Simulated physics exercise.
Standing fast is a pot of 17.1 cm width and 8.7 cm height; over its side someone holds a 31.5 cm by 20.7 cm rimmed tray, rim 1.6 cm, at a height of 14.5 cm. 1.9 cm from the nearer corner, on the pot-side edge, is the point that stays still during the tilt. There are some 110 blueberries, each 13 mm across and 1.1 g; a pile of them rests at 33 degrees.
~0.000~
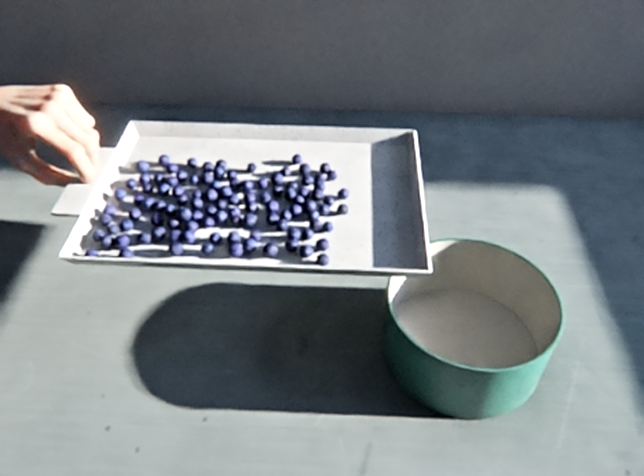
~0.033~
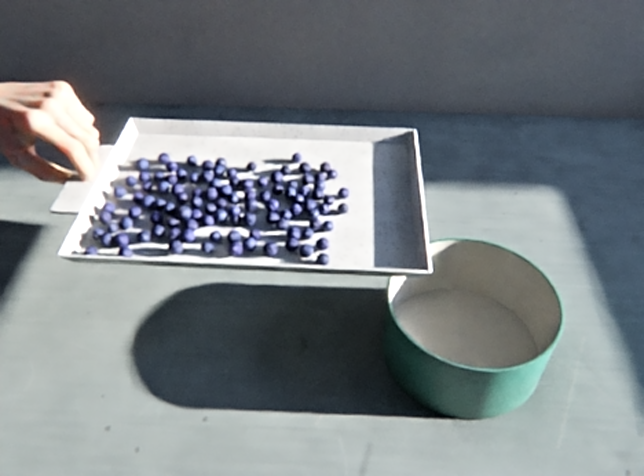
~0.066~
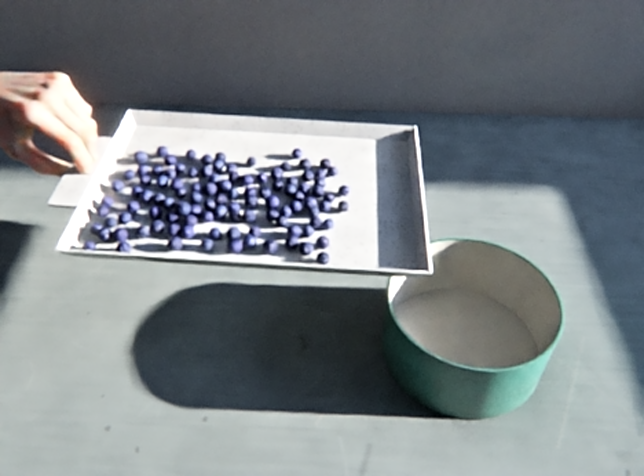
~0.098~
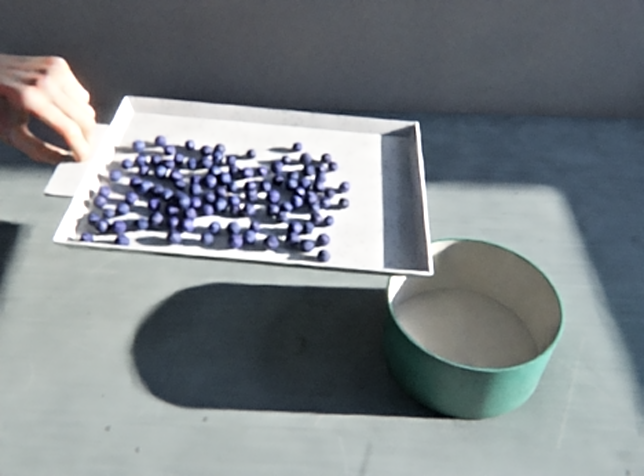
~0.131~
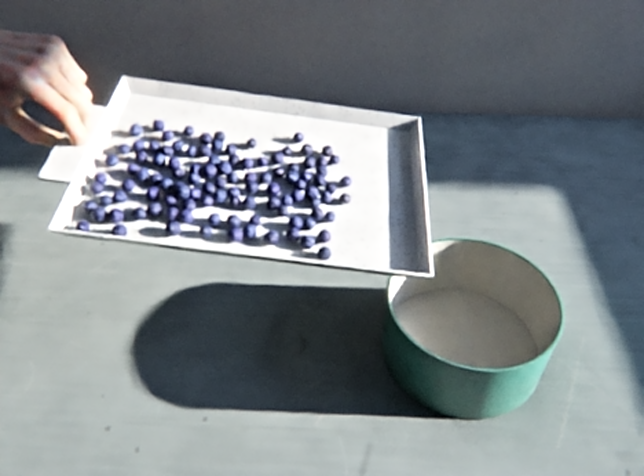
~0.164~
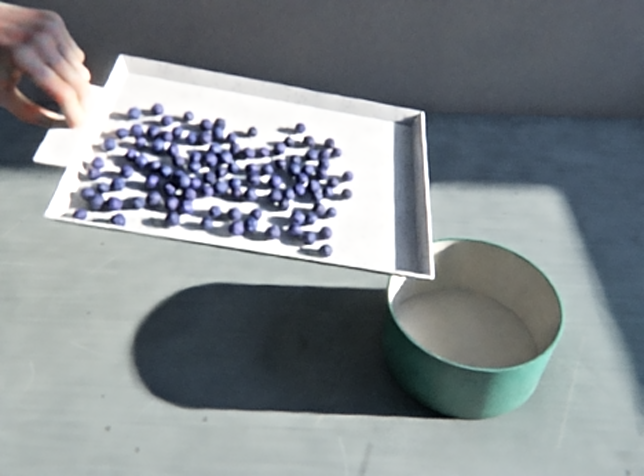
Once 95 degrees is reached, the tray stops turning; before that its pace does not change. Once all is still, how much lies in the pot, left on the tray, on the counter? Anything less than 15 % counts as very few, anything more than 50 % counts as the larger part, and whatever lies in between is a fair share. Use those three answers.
Pot: The larger part. Left on the tray: Very few. Counter: A fair share.
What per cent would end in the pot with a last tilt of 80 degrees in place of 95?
The pot would get around 70 per cent.
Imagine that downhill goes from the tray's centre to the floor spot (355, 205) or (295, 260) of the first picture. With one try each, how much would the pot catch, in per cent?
The share comes to about 80 in a hundred, then about 20 in a hundred.
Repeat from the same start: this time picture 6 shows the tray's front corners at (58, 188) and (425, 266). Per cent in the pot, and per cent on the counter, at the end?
Final per cent - pot 90, counter 10.
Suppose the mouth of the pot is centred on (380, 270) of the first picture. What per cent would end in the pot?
Share in pot at that spot: Some 0 in a hundred.
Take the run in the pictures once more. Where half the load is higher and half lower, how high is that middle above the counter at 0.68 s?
I'd put it near 14 cm.
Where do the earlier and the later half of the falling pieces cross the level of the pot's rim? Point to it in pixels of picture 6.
First near (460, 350), later near (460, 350).
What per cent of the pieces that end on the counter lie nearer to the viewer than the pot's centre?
Roughly 100 percent of the spill.
Then, at 0.48 s, tilt 54 degrees; the tray holds 100 %, the pot 0 %.
After 0.68 s, tilt 80 degrees; the tray holds 45 %, the pot 25 %.
After 1.01 s, tilt 95 degrees; the tray holds 0 %, the pot 70 %.
In the end, at 1.5 s, pot 70 %, tray 0 %, counter 30 %.
